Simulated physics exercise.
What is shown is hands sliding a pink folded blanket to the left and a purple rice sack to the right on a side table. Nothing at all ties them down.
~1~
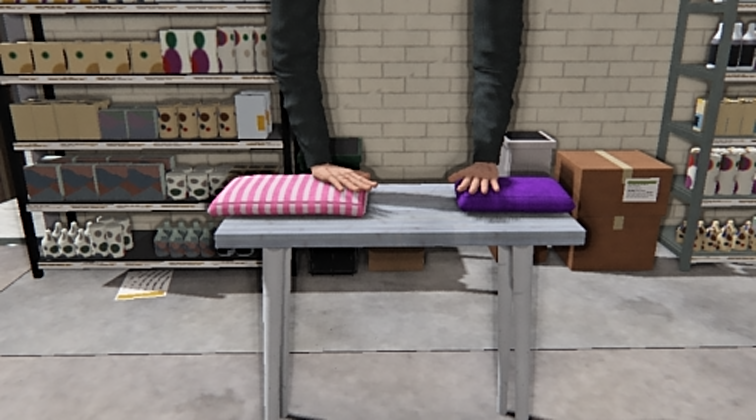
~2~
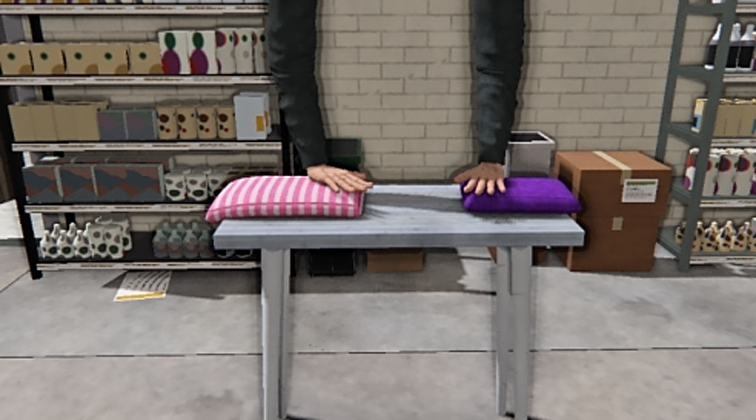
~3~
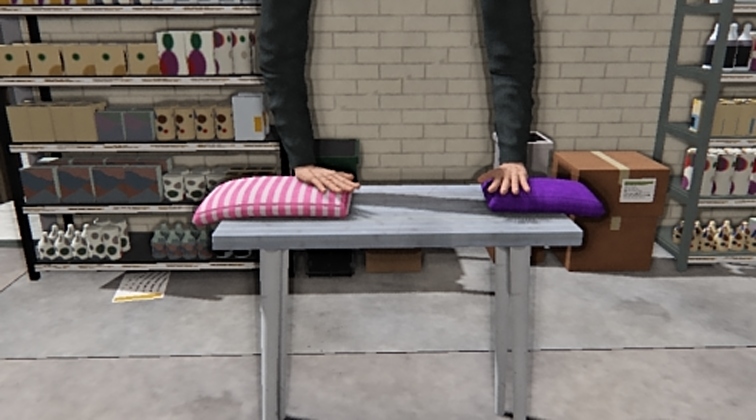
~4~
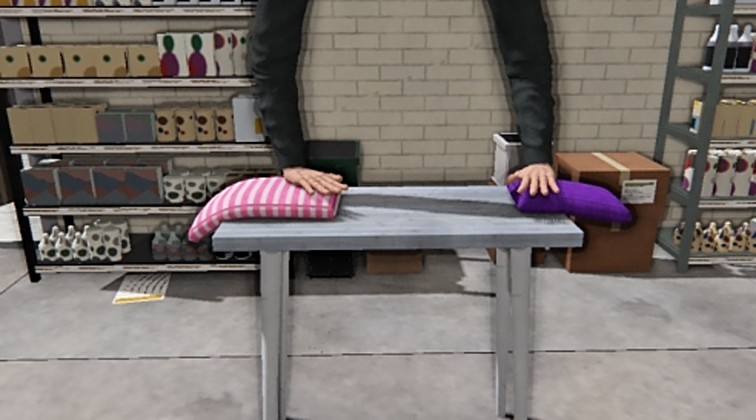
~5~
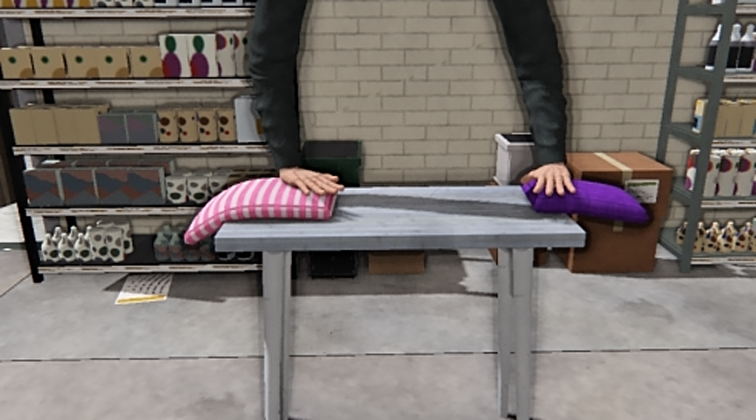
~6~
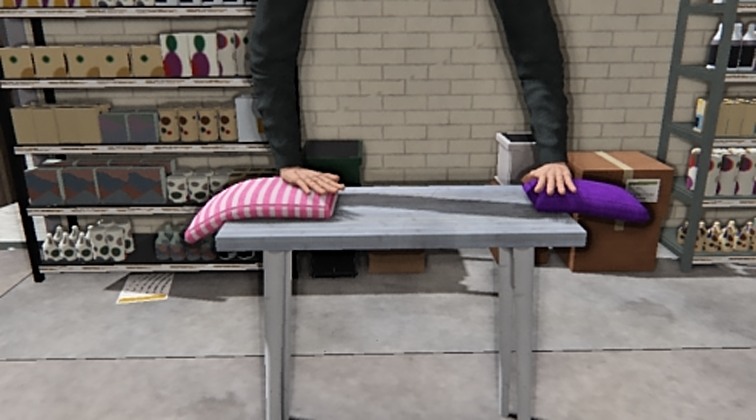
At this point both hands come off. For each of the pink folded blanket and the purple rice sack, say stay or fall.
Stay or fall: Pink folded blanket - stay; purple rice sack - fall.
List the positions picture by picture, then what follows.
Folded blanket tip (219, 203); rice sack tip (567, 201), in the first frame.
Folded blanket tip (216, 208); rice sack tip (573, 202), in the second frame.
Folded blanket tip (203, 211); rice sack tip (595, 205), in the third frame.
Folded blanket tip (199, 228); rice sack tip (621, 213), in the fourth frame.
Folded blanket tip (196, 231); rice sack tip (637, 212), in the fifth frame.
Folded blanket tip (196, 229), about a third past the edge; rice sack tip (638, 211), well over half past the edge, in the sixth frame.
Then, 0.26 s after the last picture, folded blanket lying still; rice sack tipping outwards near (579, 224).
Then, 0.48 s after the last picture, folded blanket lying still; rice sack falling near (563, 337).
Then, 0.72 s after the last picture, folded blanket lying still; rice sack on the floor near (566, 412).
At rest, folded blanket lying still; rice sack on the floor. The pink folded blanket stays up there and the purple rice sack tips over and falls.
